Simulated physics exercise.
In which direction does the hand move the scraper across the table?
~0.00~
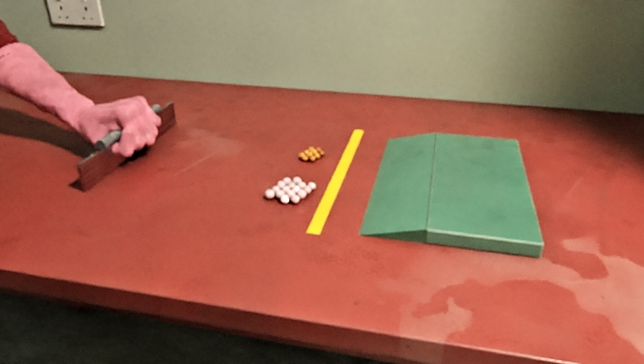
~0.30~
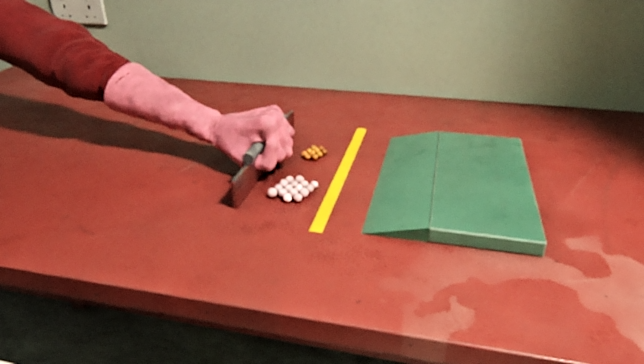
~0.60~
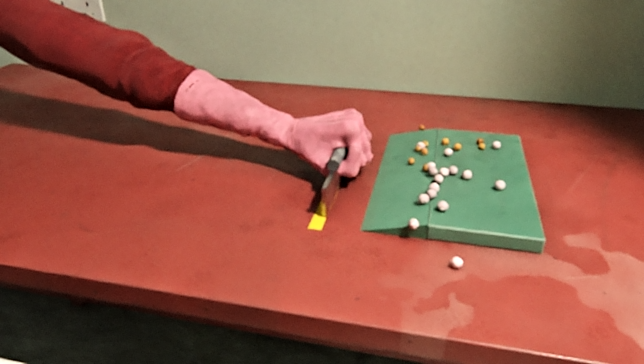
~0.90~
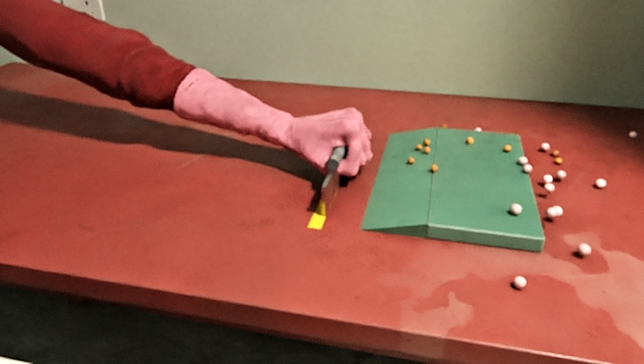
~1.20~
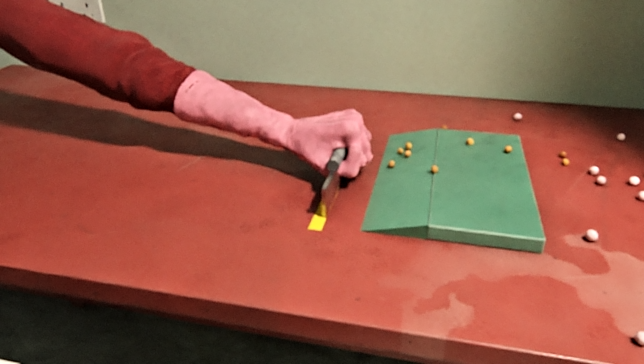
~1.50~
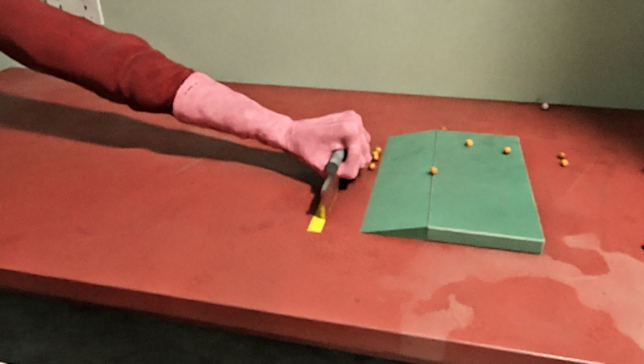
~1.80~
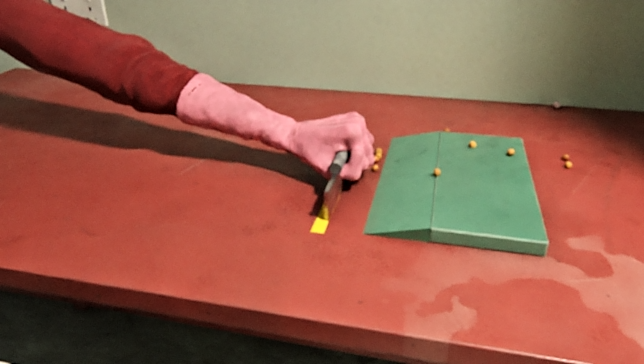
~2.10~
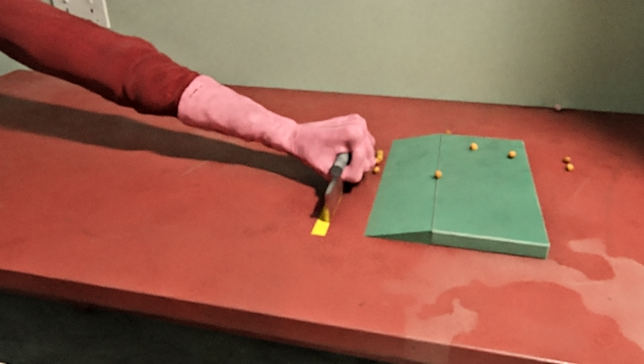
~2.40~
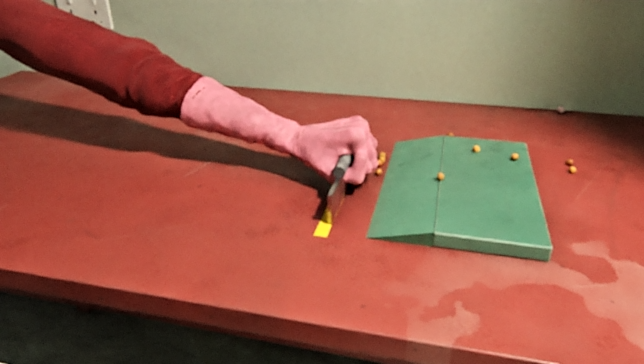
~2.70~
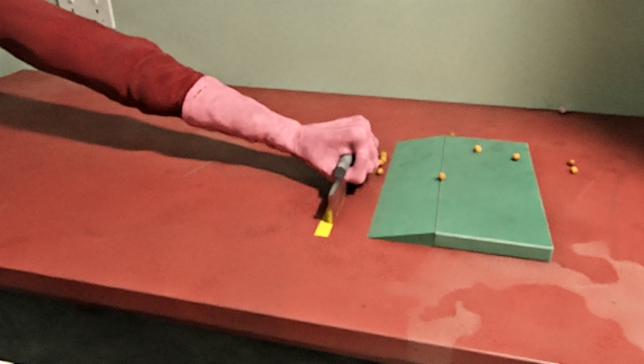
The hand moves the scraper to the right, towards the green ramp, and stops it at the yellow tape.
At first, a hand in pink holds a scraper at the left of a red table, with small white and orange balls resting before a yellow tape and a green ramp. The hand pushes the scraper right, sweeps into both batches and stops at the tape. The balls scatter up over the ramp, and the white ones roll on beyond it until they leave the view. Some orange balls roll back down the slope. In the end, a few orange balls rest at its foot, some sit on the flat top, and two lie beyond it.
